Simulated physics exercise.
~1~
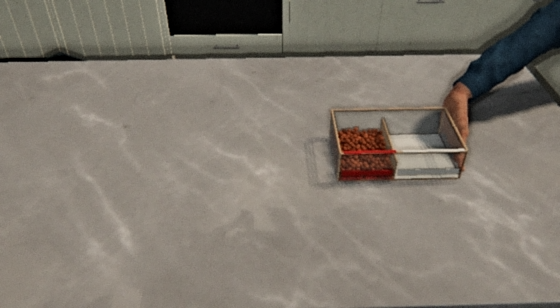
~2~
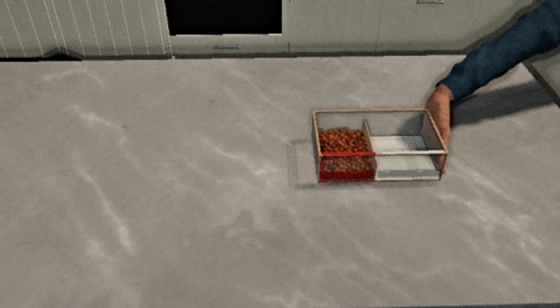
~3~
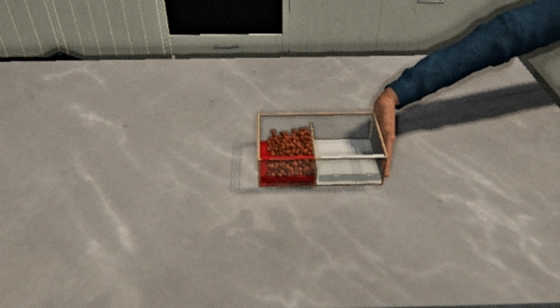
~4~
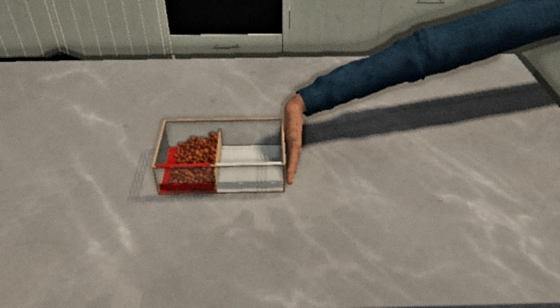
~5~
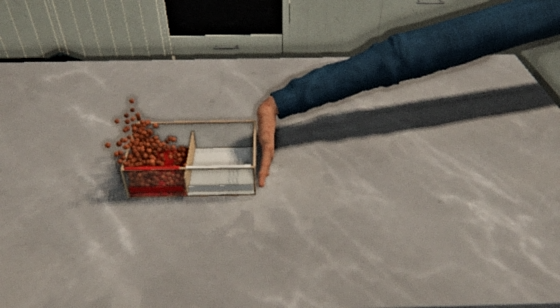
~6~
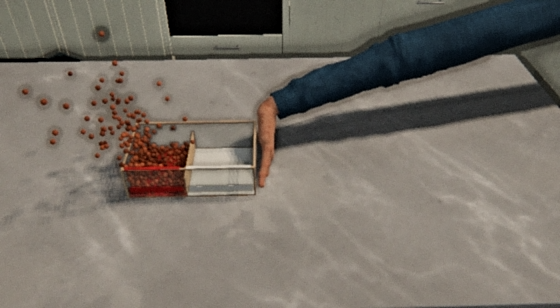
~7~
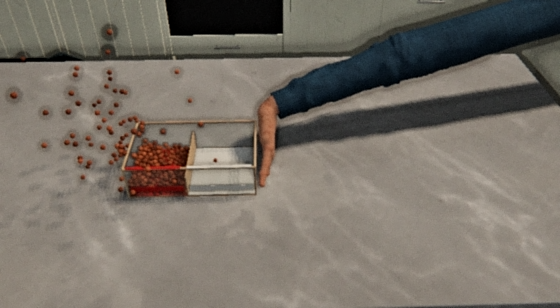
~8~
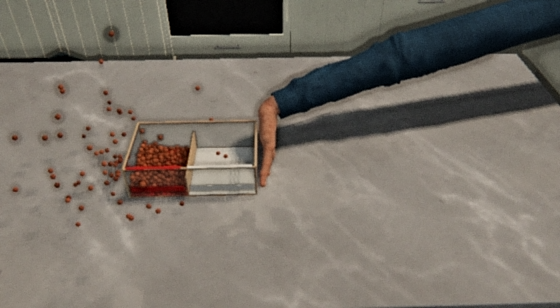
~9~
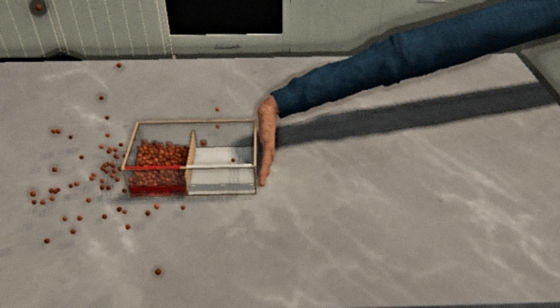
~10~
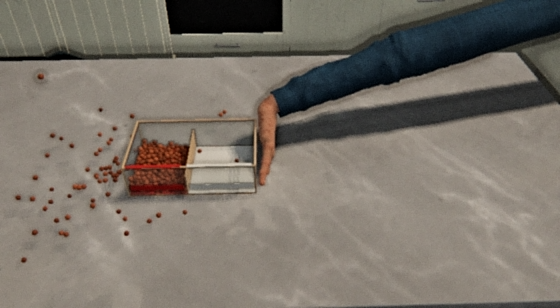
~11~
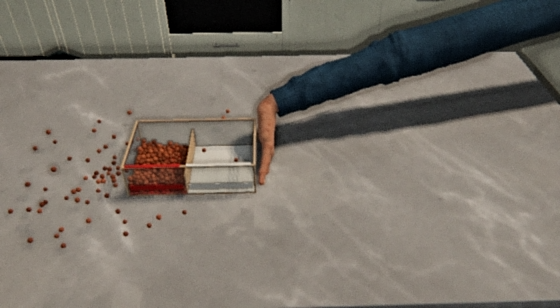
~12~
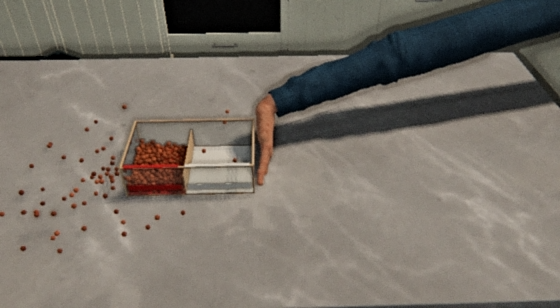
A hand sliding a divided tray of reddish-brown pellets left, then stopping, some pellets flying out and scattering across the grey countertop.
